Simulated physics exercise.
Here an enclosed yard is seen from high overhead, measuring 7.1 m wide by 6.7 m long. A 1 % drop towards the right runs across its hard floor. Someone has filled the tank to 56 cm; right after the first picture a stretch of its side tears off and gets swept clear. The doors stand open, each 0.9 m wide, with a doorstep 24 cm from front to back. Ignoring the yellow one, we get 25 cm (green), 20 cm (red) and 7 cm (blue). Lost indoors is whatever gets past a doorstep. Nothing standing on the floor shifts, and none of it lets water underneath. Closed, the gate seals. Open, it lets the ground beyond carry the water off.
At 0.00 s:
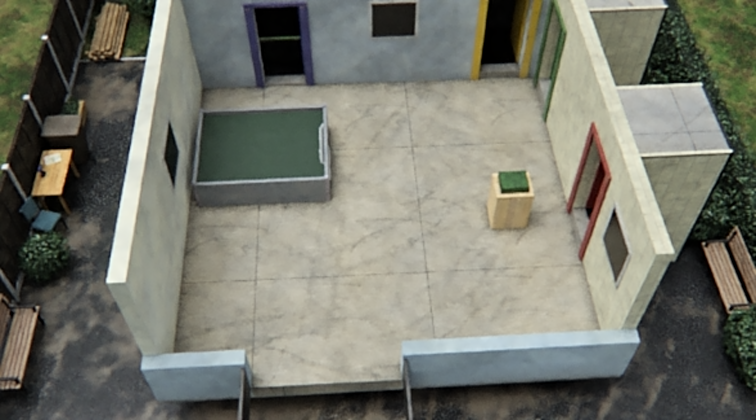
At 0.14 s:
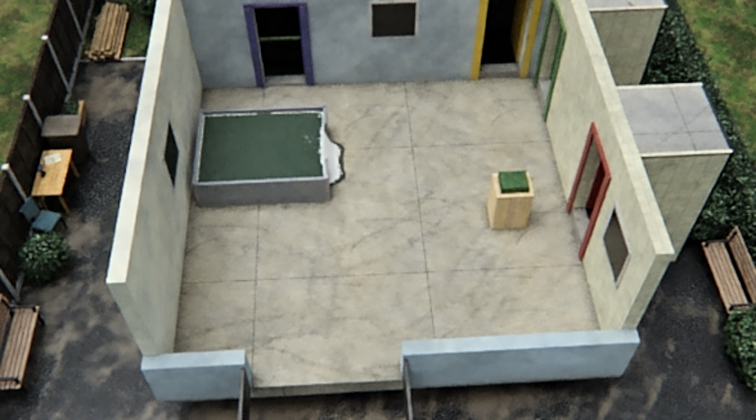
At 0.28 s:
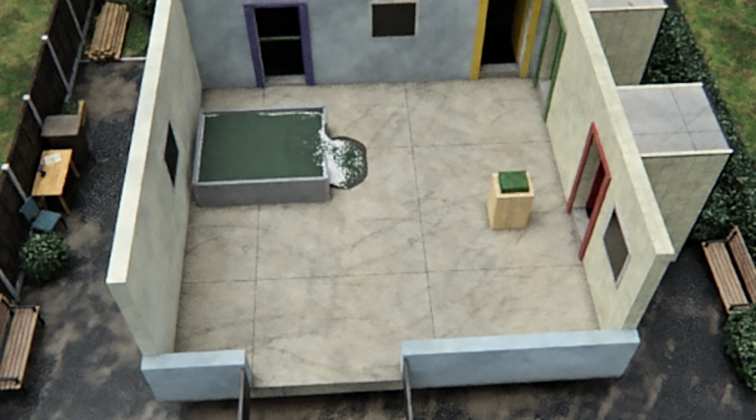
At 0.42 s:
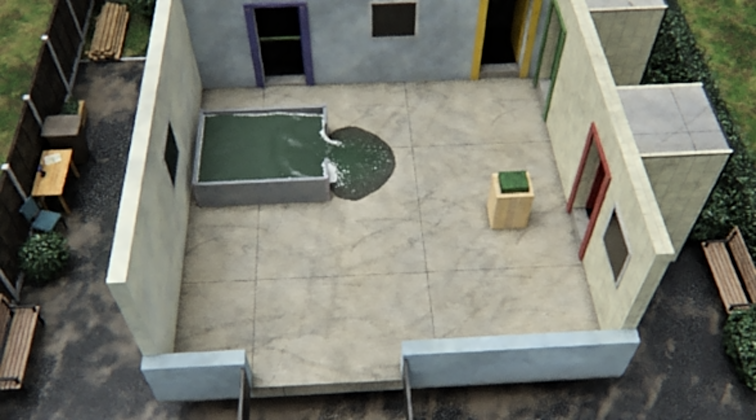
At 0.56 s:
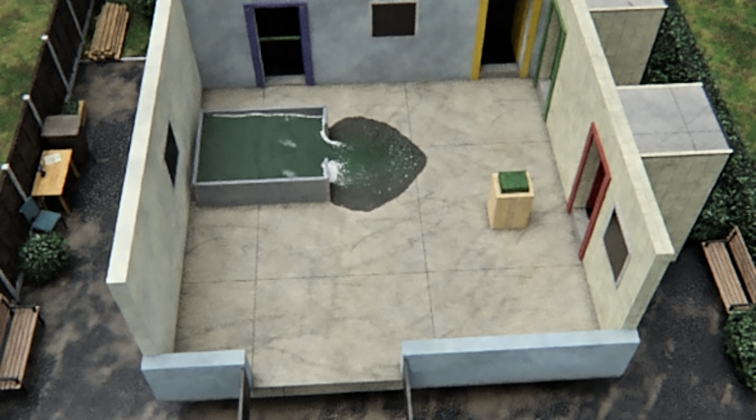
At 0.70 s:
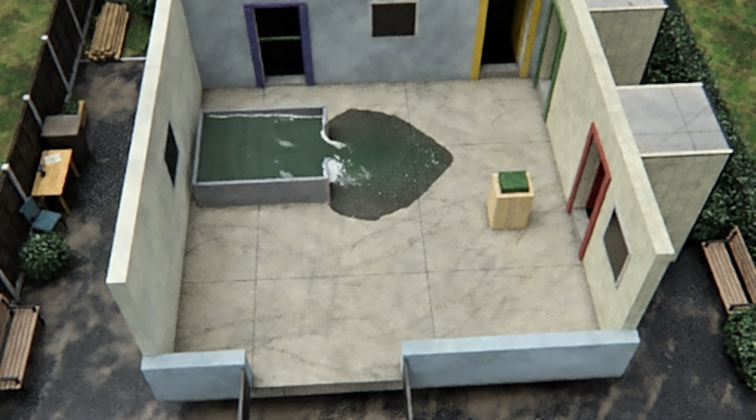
The clip shows a walled yard from above, where the right side of a tank of dark green water opens and water pours through the gap, spreading rightward across the pale floor in a widening dark patch.
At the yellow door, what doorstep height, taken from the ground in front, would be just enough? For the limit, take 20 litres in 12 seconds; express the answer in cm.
12 cm.
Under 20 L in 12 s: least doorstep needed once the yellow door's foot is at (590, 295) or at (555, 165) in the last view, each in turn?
First place around 8.5 cm, second around 14.0 cm.
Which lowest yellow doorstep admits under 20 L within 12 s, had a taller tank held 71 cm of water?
In that case, roughly 16 cm.
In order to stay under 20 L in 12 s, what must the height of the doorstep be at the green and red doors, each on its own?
About 16 cm at green and about 6.0 cm at red.
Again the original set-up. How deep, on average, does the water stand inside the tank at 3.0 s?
Roughly 30 cm.
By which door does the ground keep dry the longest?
The blue one.
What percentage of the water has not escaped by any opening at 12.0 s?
About 98 in every hundred.
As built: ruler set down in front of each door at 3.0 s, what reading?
In cm: Green 23, red 7, yellow 14, blue 0.
After 1.4 s water covers 25 % of the floor, deepest (34 cm) near (333, 160); it has not reached the yellow door.
After 3.0 s water covers 45 % of the floor, deepest (28 cm) near (517, 90); 14 cm at the yellow door, 0 litres in over its 19 cm doorstep.
After 12.0 s water covers 90 % of the floor, deepest (10 cm) near (574, 240); 9 cm at the yellow door, 2 litres in over its 19 cm doorstep.
At the yellow door as built, the water arrived by 2.1 s and peaked near 19 cm at 3.8 s.
Run again over the same 12 s with other heights there, 31 litres in over 10.5 cm, 11 litres over 14.5 cm. The limit of 20 litres is kept from about 12 cm up.
